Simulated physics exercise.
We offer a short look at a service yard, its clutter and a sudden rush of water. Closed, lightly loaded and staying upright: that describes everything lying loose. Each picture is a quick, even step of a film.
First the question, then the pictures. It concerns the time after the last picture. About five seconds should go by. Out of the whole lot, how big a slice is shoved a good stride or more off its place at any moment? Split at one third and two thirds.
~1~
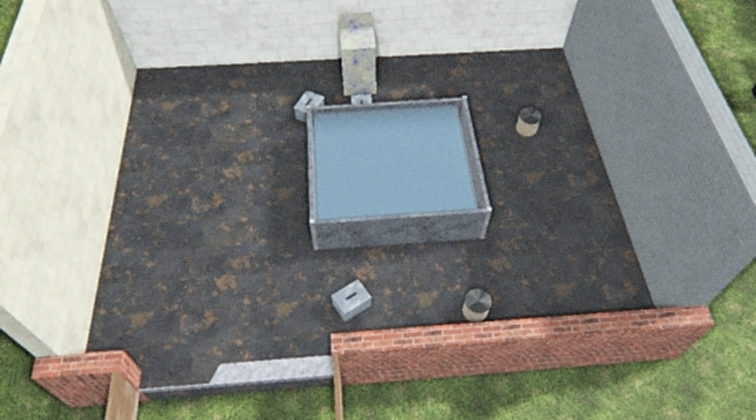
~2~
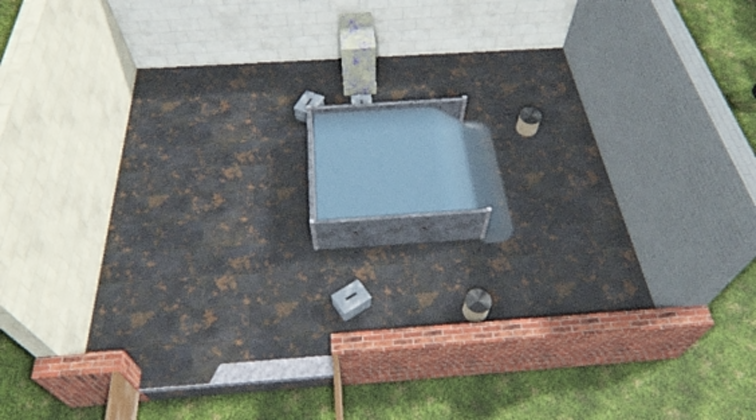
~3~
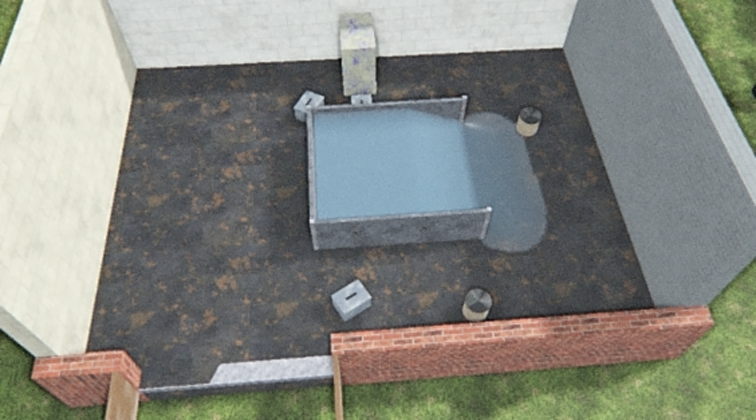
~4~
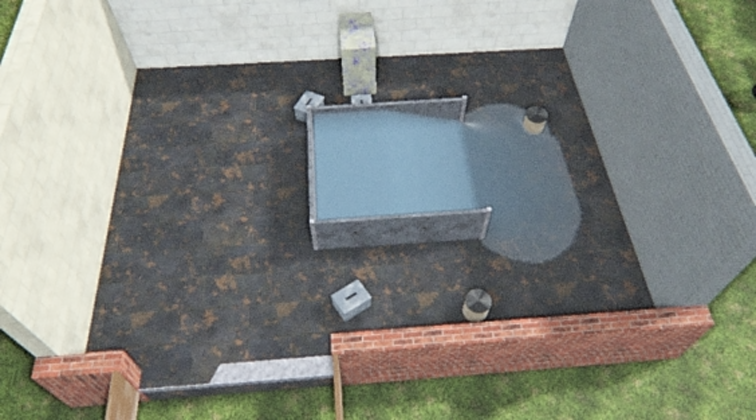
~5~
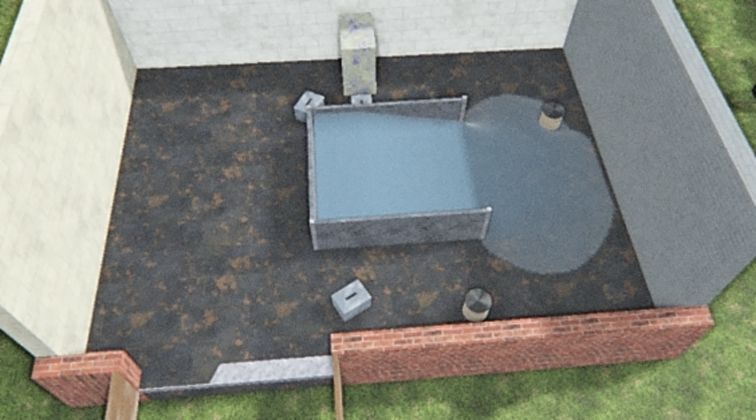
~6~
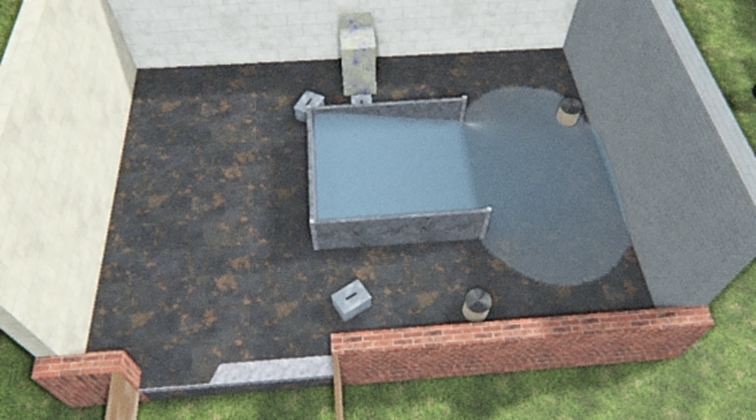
Portion: No less than two thirds.
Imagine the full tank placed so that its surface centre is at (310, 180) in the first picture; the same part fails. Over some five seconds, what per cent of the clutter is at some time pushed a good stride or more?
It comes to some 40 %.
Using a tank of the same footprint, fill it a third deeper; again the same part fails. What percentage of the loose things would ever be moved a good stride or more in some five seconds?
Around 100 in a hundred.
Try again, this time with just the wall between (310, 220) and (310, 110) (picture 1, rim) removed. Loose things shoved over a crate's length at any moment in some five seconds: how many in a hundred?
Estimate: Close to 0 per cent.
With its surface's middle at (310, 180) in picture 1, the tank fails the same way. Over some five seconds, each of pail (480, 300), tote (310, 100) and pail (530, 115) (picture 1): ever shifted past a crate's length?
First displaced far, then never went far, then displaced far.
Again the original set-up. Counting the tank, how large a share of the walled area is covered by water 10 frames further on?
Estimate: 35 %.
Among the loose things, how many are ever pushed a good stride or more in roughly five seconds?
Count: 4.
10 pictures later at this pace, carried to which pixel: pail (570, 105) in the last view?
My guess is roughly (537, 31).
A moment on, 1 of 5 are well off their spots; 1 afloat.
Next, 1 of 5 are well off their spots; 1 afloat.
Later, 2 of 5 are well off their spots; 1 afloat.
In the end, 4 of 5 are well off their spots, and 4 have been at some point; 1 afloat.
